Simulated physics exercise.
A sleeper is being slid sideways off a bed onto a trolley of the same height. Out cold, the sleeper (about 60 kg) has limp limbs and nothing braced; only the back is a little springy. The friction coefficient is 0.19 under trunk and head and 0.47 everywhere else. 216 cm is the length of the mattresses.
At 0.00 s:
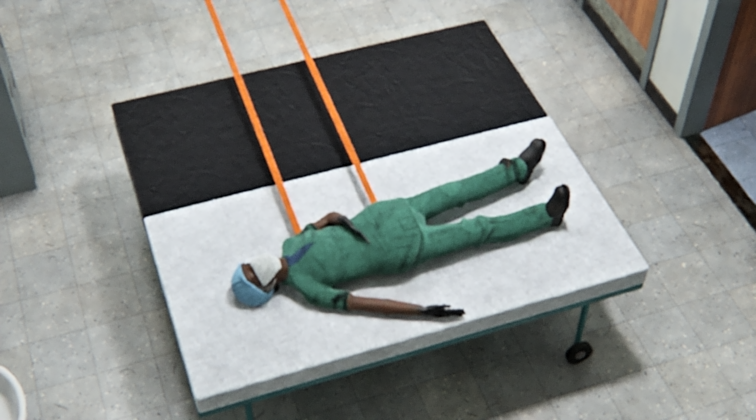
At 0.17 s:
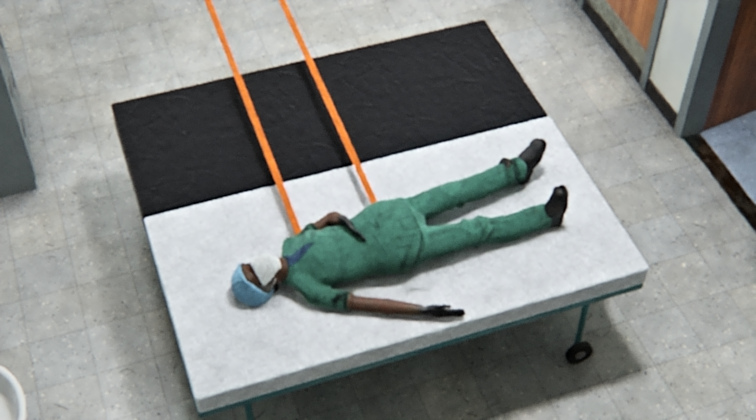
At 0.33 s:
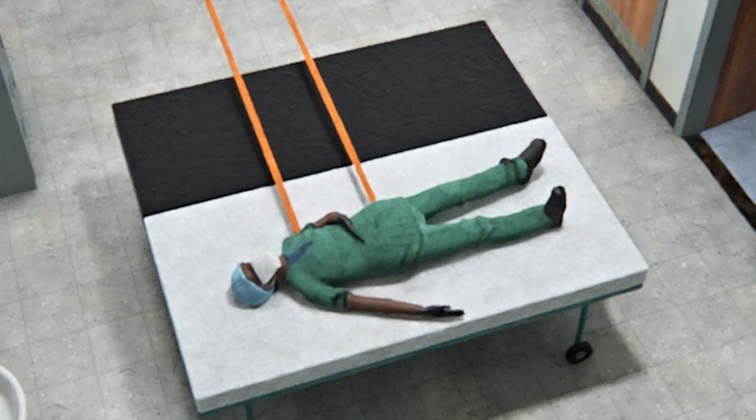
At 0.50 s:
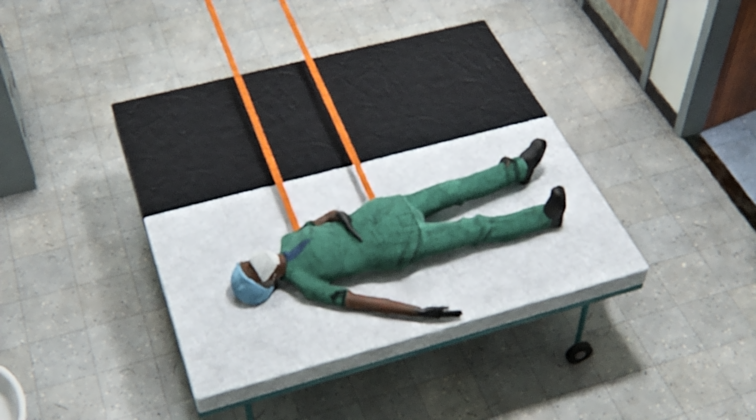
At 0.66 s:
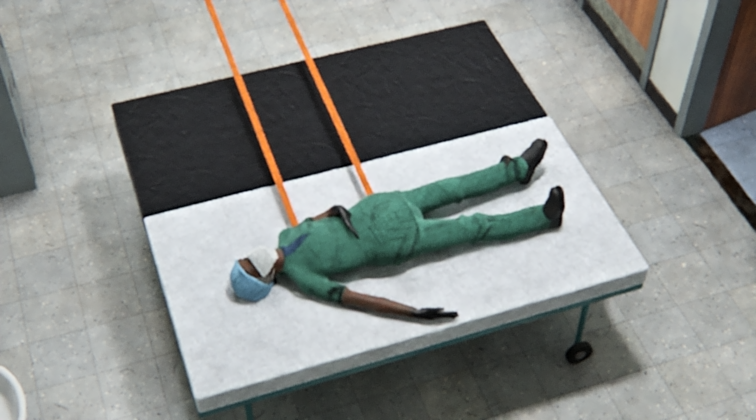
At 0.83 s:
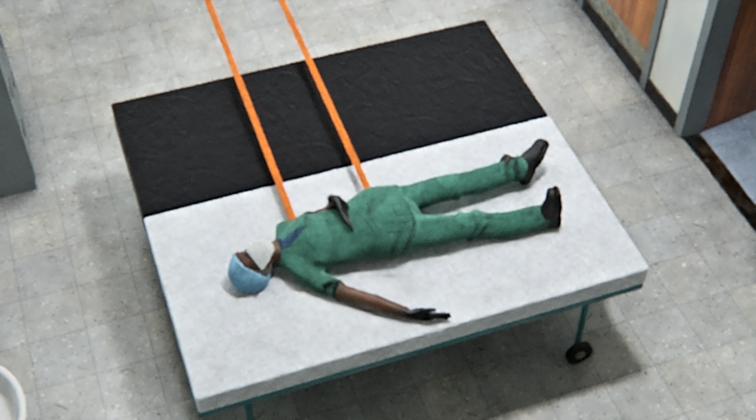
Person in green scrubs and blue cap lying still on a white-topped trolley, shifting slightly toward the black section beside orange straps.
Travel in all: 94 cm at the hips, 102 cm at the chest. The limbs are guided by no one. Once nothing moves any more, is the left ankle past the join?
No.
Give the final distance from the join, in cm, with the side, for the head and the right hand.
Head past by 44 cm, right hand short by 32 cm.
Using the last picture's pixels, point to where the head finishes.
(191, 129).
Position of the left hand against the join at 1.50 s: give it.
Position: Approx. 4 cm past.
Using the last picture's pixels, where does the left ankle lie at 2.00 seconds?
Around (483, 166).
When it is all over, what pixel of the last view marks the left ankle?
Look roughly at (455, 145) in the final picture.
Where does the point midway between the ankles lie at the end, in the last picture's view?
I'd say somewhere around (449, 168).
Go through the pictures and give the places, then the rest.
In the first frame, left ankle (517, 168), left hand (354, 231), right knee (474, 233); hips 0 cm across so far.
In the second frame, left ankle (517, 168), left hand (354, 231), right knee (474, 233); hips 0 cm across so far.
In the third frame, left ankle (517, 168), left hand (353, 231), right knee (473, 233); hips 1 cm across so far.
In the fourth frame, left ankle (517, 168), left hand (352, 229), right knee (473, 232); hips 3 cm across so far.
In the fifth frame, left ankle (518, 167), left hand (349, 224), right knee (471, 230); hips 6 cm across so far.
In the sixth frame, left ankle (518, 167), left hand (345, 215), right knee (469, 227); hips 10 cm across so far.
After 1.00 s the left ankle is 38 cm short of the join, near (518, 167) in the last picture's view; the left hand 43 cm short of the join.
After 1.50 s the left ankle is 37 cm short of the join, near (509, 168) in the last picture's view; the left hand 3 cm past the join.
After 2.00 s the left ankle is 30 cm short of the join, near (483, 166) in the last picture's view.
When all is still (3.8 s), head crosses the join; left hand crosses the join; right hand stops short of the join; left ankle stops short of the join; right ankle stops short of the join; right knee stops short of the join.
